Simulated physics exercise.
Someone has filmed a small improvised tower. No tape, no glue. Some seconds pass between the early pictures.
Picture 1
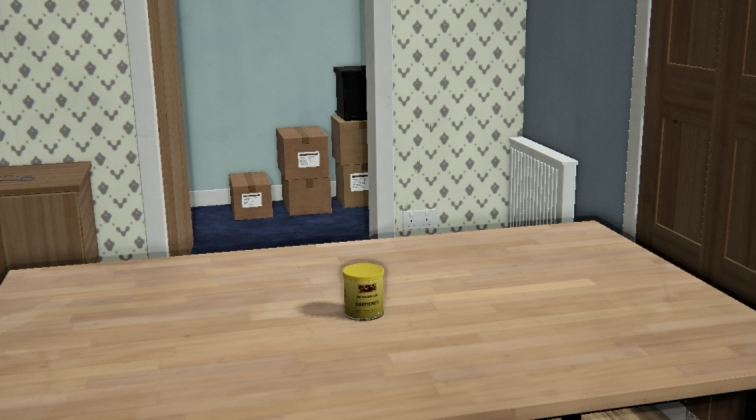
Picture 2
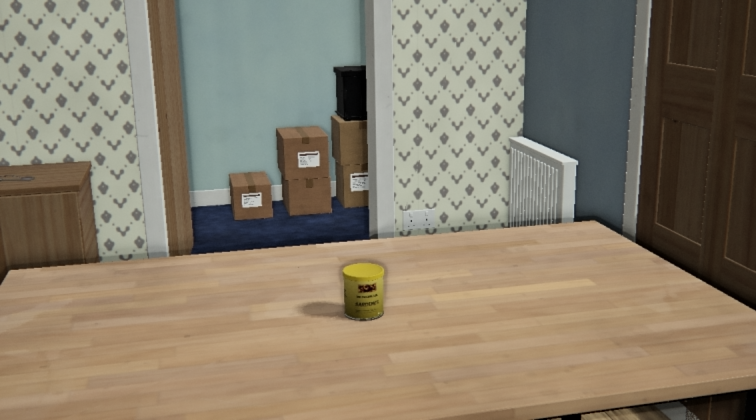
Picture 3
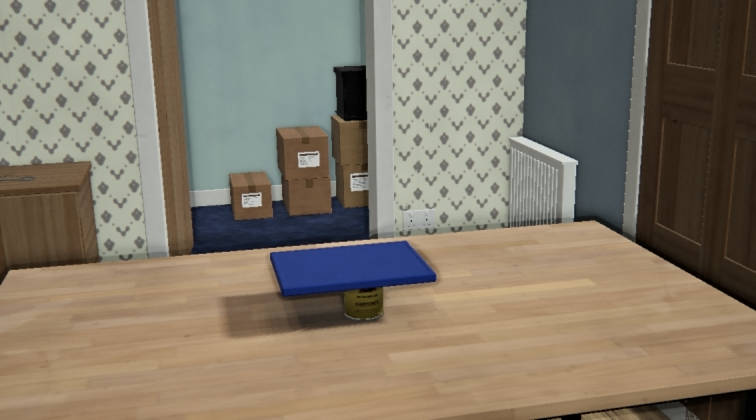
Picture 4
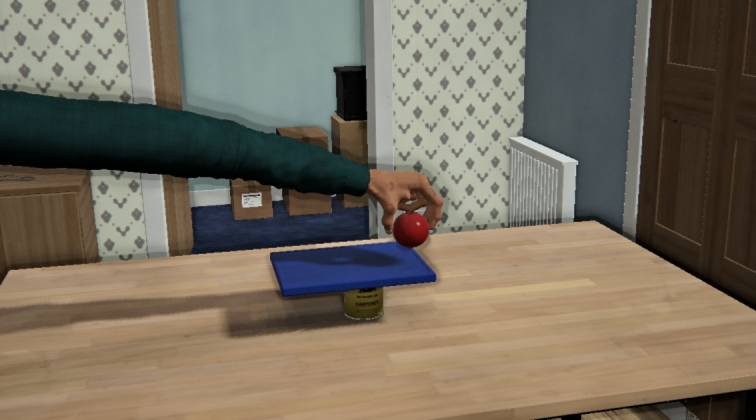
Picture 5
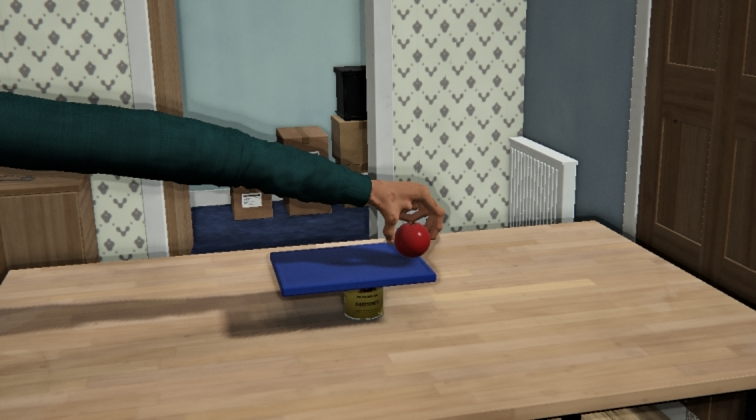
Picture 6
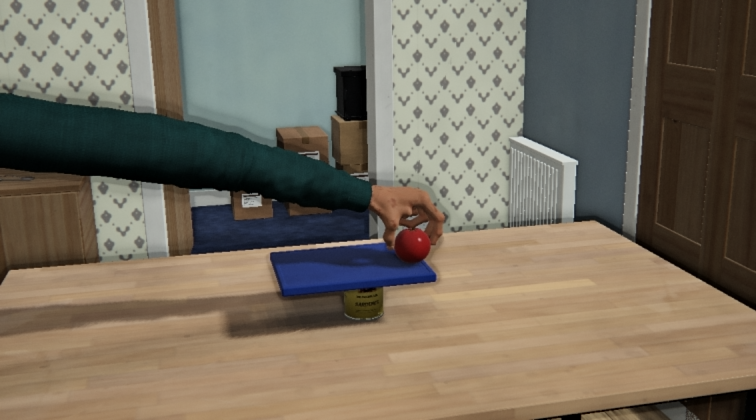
On a wooden table, a blue lid appears on a yellow tin and a hand lowers a red tomato onto it.
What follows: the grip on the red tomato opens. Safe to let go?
The stack stays up.
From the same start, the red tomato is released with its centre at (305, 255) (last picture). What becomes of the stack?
Then it loses its balance.
Then, 0.90 s after the last picture, nothing has stirred.
Then, 1.80 s after the last picture, things are still on the move.
At rest, all 3 in place. Seen from the same camera at the end, red tomato near (414, 246). The stack keeps its balance.
